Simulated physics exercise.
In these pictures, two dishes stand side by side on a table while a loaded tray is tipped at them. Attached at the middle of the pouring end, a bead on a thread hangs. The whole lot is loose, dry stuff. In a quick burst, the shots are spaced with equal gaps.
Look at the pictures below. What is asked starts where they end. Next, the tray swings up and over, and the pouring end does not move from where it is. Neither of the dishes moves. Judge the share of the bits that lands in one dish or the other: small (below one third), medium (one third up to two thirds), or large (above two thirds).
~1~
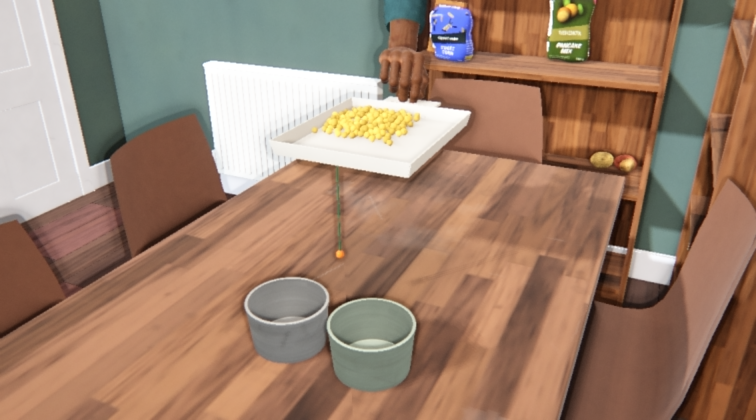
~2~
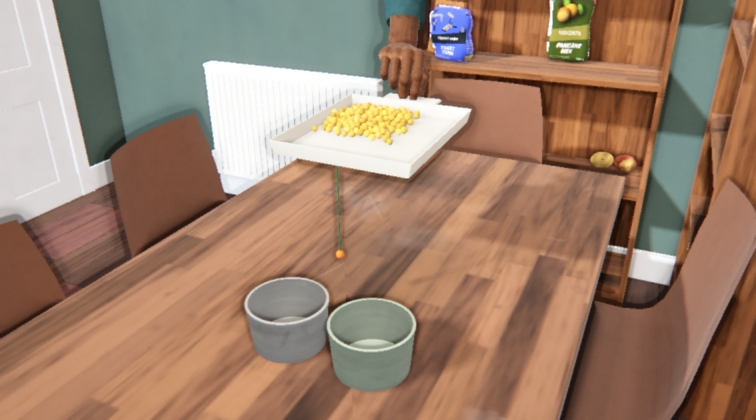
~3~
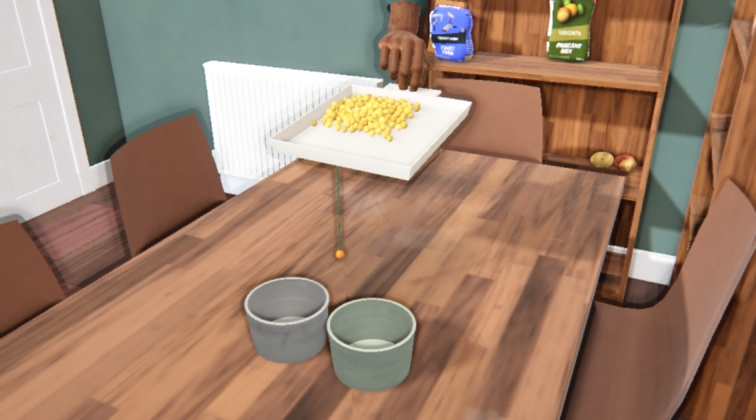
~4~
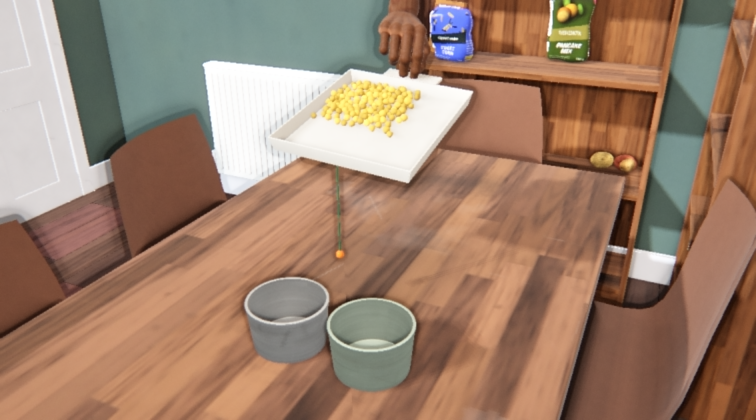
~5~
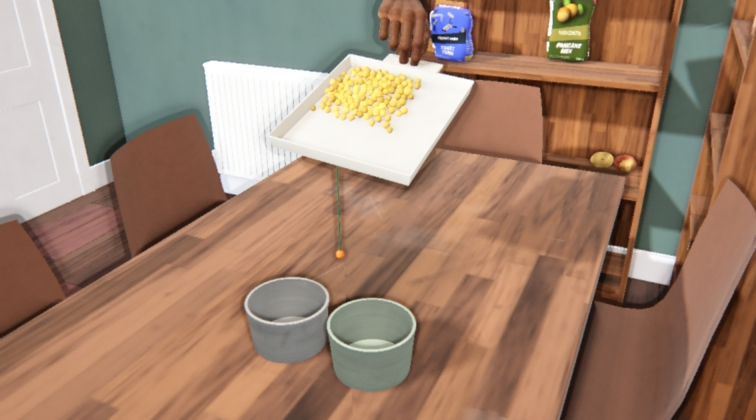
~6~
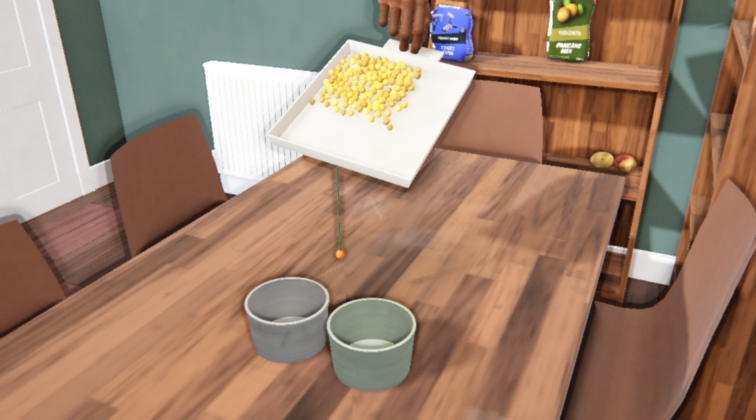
The share is small.
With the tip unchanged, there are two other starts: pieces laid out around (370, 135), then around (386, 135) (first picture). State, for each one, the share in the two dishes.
Estimates in order: 10 percent, 10 percent.
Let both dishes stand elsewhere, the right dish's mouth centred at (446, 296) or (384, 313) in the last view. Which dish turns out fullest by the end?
The one on the left side, and then the one on the right side.
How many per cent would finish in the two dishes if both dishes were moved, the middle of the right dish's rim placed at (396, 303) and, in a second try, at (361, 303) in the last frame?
It would be roughly 60 per cent, followed by roughly 40 per cent.
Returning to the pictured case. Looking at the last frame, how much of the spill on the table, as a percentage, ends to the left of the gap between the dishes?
Reading: Around 10 %.
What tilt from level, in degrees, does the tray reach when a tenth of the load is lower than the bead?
Roughly 75°.
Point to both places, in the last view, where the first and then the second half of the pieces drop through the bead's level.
Close to (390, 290), then close to (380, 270).
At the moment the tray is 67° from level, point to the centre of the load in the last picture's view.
Somewhere near pixel (377, 171).
Just after the last frame, tray tipped steeply; the larger part on the tray; roughly a quarter in the air.
A moment on, tray tipped past a quarter turn; roughly a quarter on the tray; roughly a quarter in the right dish; just a few in the left dish; roughly a third outside both; about a tenth in the air.
Further on, tray tipped past a quarter turn; roughly a quarter in the right dish; just a few in the left dish; the larger part outside both.
When it is over, tray tipped past a quarter turn; roughly a quarter in the right dish; just a few in the left dish; the larger part outside both.
